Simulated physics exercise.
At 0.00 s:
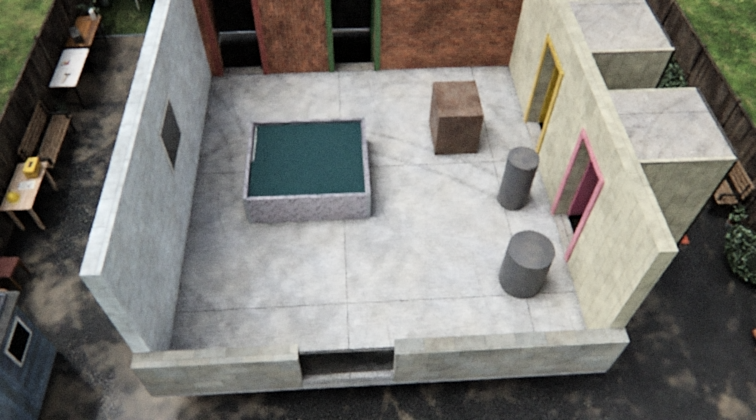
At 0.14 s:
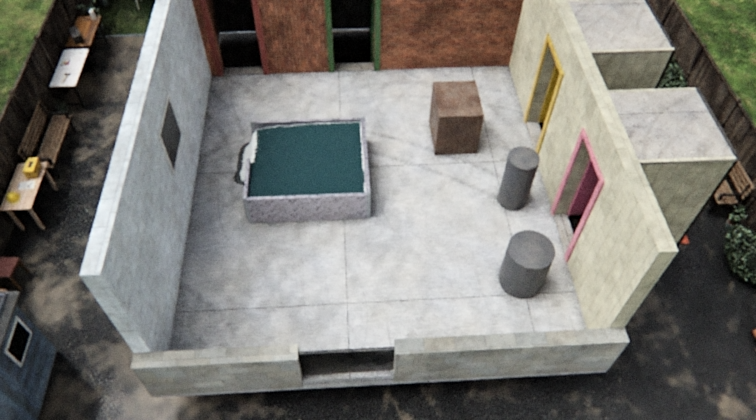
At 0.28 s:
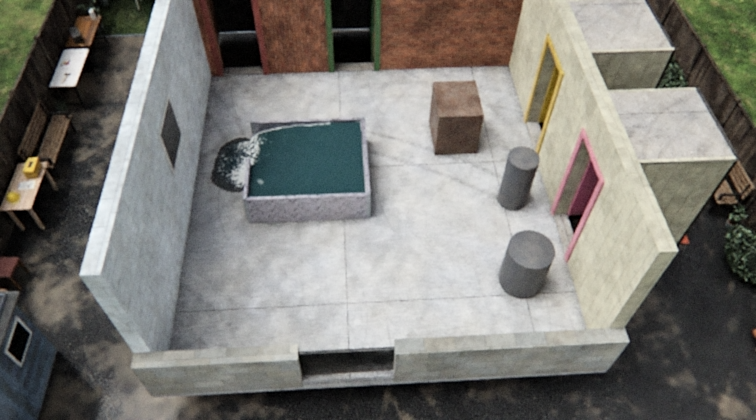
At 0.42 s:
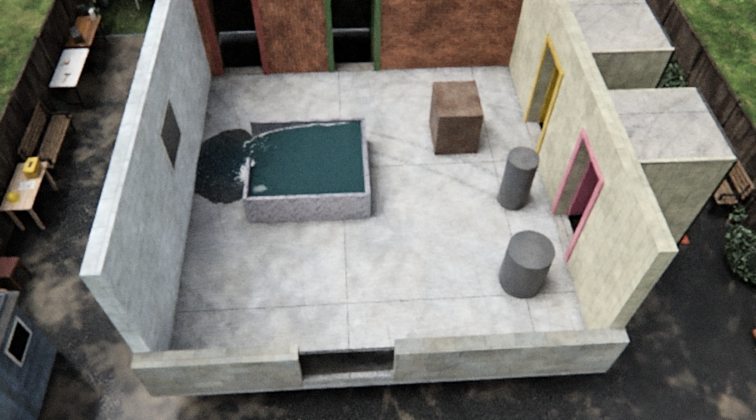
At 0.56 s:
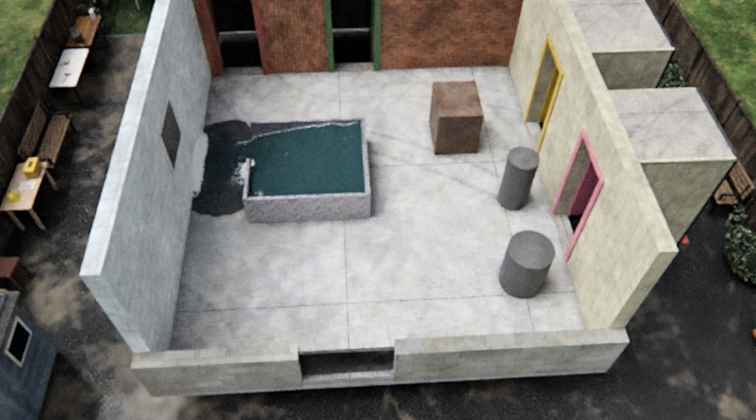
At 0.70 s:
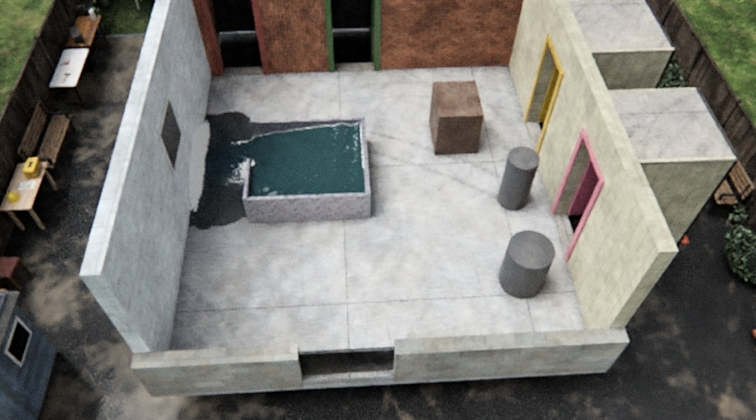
To begin with, a stone-sided tank of dark green water sits still in a walled yard with a brown block and two grey cylinders. Water then bursts out through the tank's left side, spreads leftward as a dark patch to the left wall, and widens along it while the tank's surface ripples.
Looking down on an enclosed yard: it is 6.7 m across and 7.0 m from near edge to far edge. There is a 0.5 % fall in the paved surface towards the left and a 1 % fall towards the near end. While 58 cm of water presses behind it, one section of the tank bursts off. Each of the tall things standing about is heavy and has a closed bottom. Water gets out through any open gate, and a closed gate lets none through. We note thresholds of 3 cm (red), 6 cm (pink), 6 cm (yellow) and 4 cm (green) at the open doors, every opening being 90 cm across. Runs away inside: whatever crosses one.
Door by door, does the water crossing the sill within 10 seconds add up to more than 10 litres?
Door by door: The red door: Yes; the pink door: No; the yellow door: No; the green door: No.
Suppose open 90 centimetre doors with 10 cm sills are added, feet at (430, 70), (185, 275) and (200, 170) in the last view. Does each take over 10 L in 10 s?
Result in order - not enough, not enough, more than that.
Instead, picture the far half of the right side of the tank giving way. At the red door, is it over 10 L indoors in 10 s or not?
Then: Red short of it.
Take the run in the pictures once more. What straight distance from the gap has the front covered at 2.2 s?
Distance: Approx. 4.4 m.
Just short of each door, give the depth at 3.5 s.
You'd get red at 17 cm, pink at 0 cm, yellow at 0 cm, and green at 3 cm.
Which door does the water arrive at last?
That would be the pink door, last of all.
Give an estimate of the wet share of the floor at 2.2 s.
20 %.
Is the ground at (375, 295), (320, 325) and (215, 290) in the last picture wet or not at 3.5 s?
Point 1: Unreached; point 2: Reached; point 3: Reached.
After 1.4 s water covers 10 % of the floor and is deepest (42 cm) near (199, 164); red door not reached, pink door not reached, yellow door not reached, green door not reached.
After 2.2 s water covers 20 % of the floor and is deepest (37 cm) near (199, 164); red door 17 cm at the sill, 56 L in, pink door not reached, yellow door not reached, green door not reached.
After 3.5 s water covers 35 % of the floor and is deepest (26 cm) near (208, 163); red door 17 cm at the sill, 203 L in, pink door not reached, yellow door not reached, green door 3 cm at the sill, 0 L in.
After 6.0 s water covers 65 % of the floor and is deepest (17 cm) near (199, 164); red door 12 cm at the sill, 355 L in, pink door not reached, yellow door not reached, green door 3 cm at the sill, 0 L in.
After 10.0 s water covers 95 % of the floor and is deepest (10 cm) near (199, 164); red door 7 cm at the sill, 446 L in, pink door 3 cm at the sill, 0 L in, yellow door 3 cm at the sill, 0 L in, green door 2 cm at the sill, 0 L in.
